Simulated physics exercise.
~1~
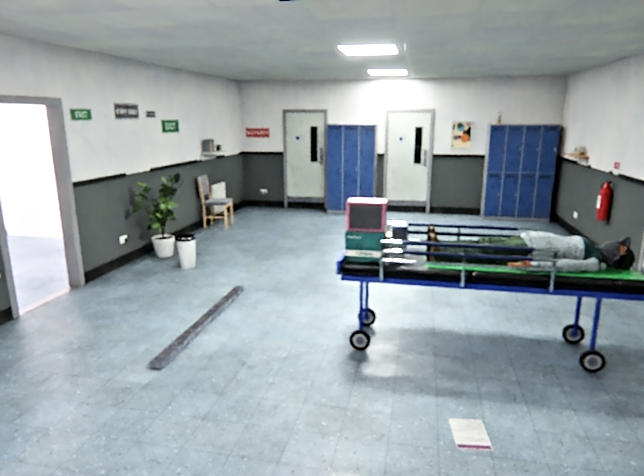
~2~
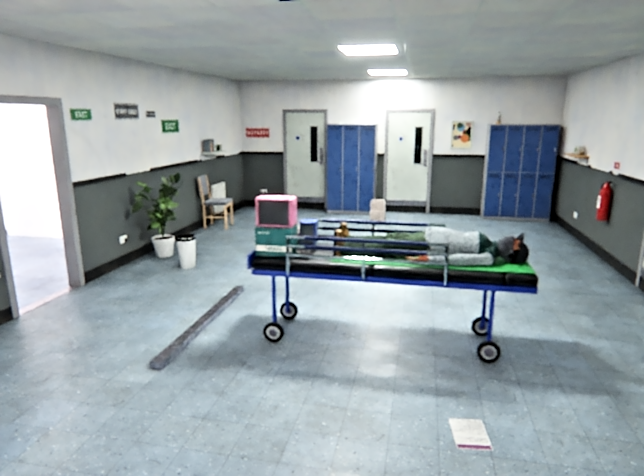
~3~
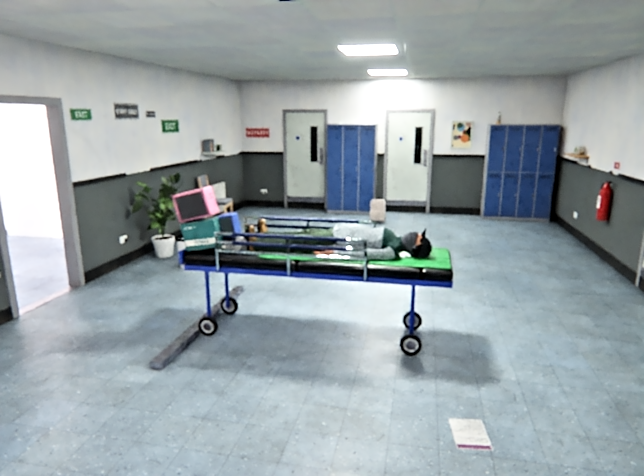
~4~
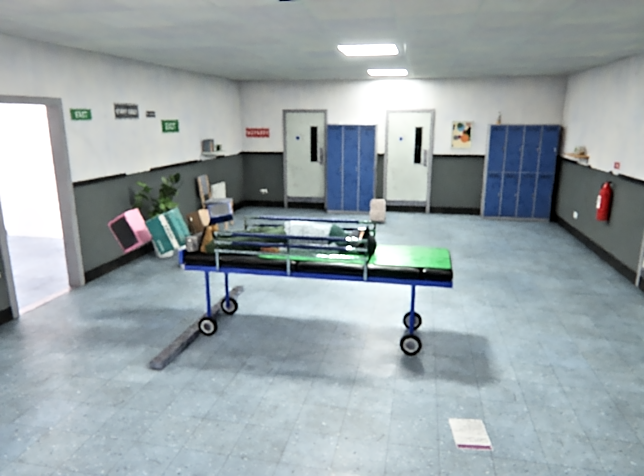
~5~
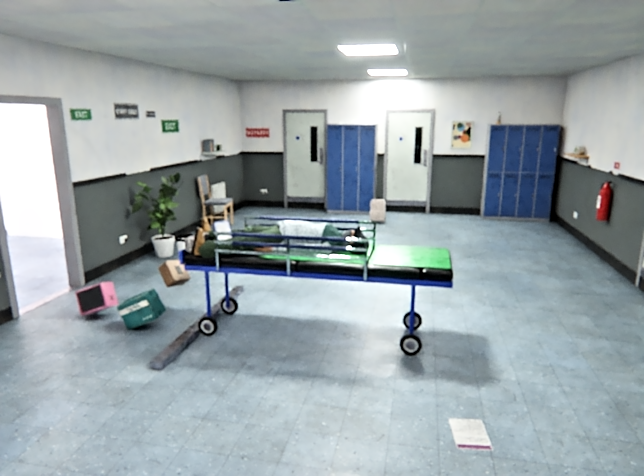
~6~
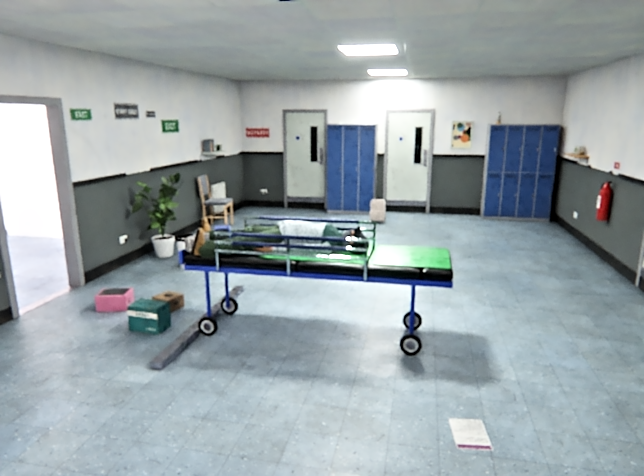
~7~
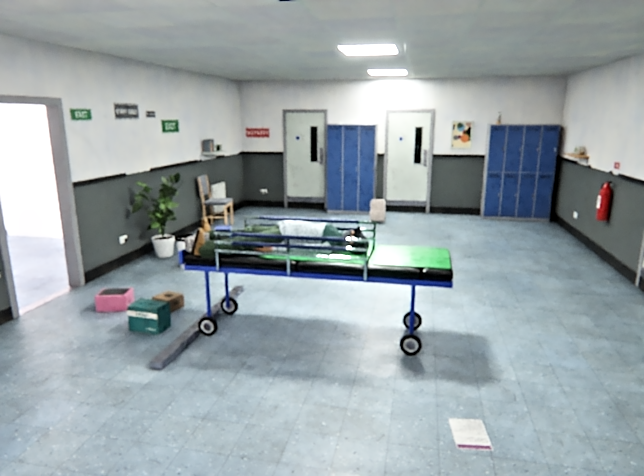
In a hospital-like room with blue lockers, a gurney carrying a limp person rolled left and stopped abruptly at a strip on the floor; the person slid toward the left end and stayed aboard, while a pink monitor, teal holdall and brown case tumbled to the floor.
